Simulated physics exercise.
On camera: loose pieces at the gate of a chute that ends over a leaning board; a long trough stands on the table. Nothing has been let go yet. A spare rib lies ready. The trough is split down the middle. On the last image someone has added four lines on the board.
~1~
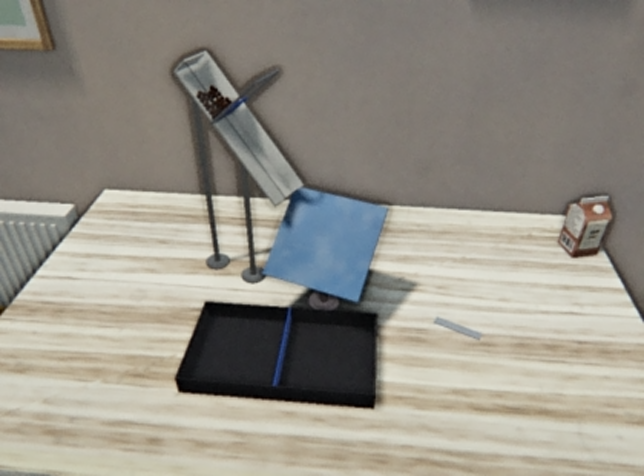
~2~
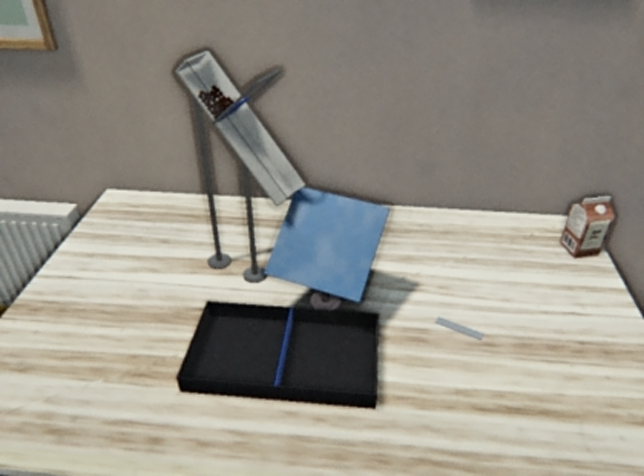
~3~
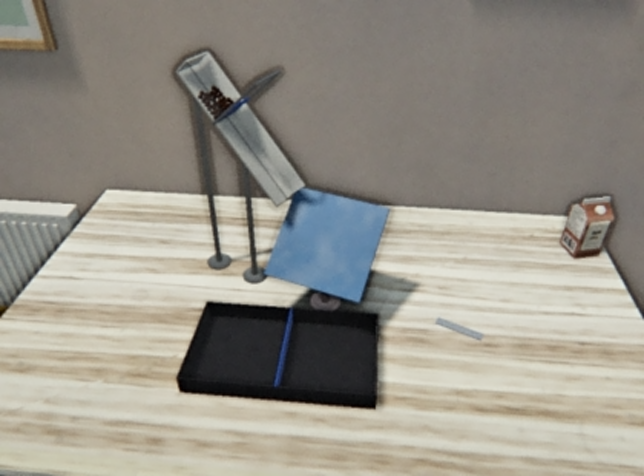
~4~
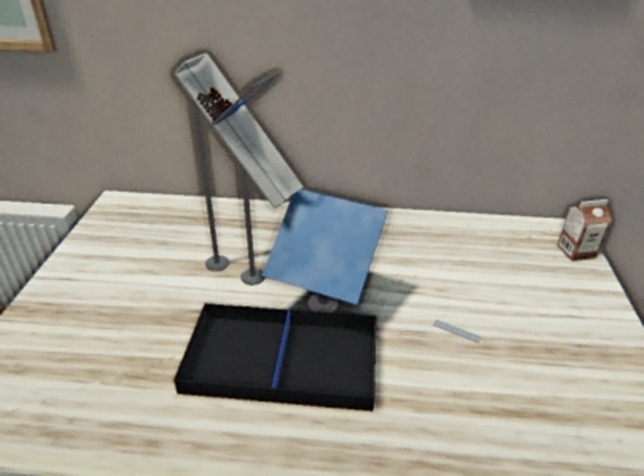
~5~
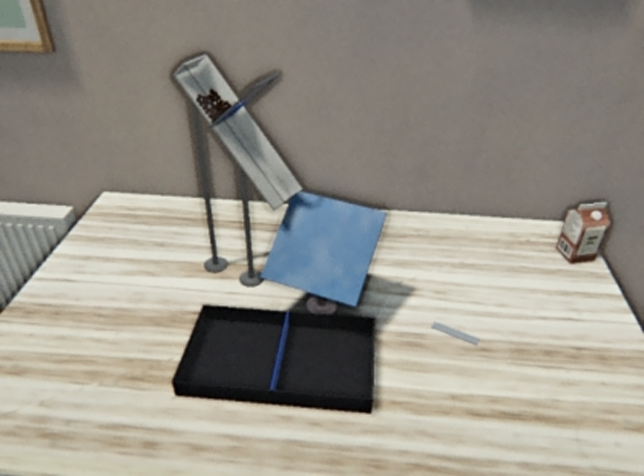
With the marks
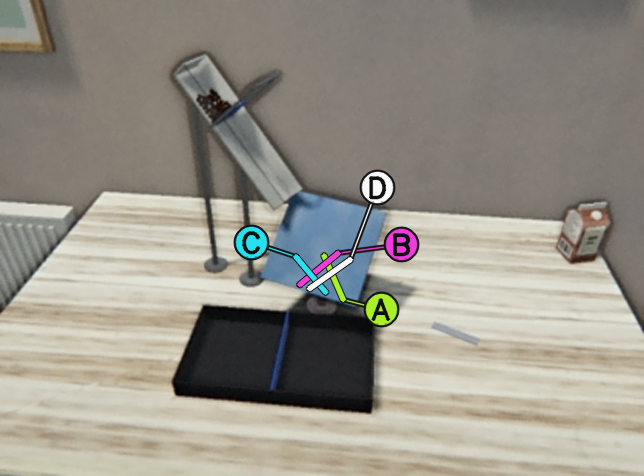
A blue board leaned beneath a steep chute holding small brown pieces behind its gate, with a divided black tray in front on the table; apart from the view shifting very slightly, nothing moved.
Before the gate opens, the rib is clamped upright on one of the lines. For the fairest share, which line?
The answer is line D.
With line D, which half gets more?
Left.
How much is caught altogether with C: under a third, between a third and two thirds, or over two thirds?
Over two thirds.
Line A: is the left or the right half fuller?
More lands on the right.
On the marked copy, line A from (324, 255) to (343, 299); line B from (338, 253) to (299, 284); line C from (295, 256) to (325, 292); line D from (350, 259) to (309, 288).
For line A, of what is caught, a small part in the left half, nearly all in the right.
For line B, of what is caught, nearly all in the left half, a small part in the right.
For line C, of what is caught, none in the left half, all in the right.
For line D, of what is caught, about two thirds in the left half, about a third in the right.
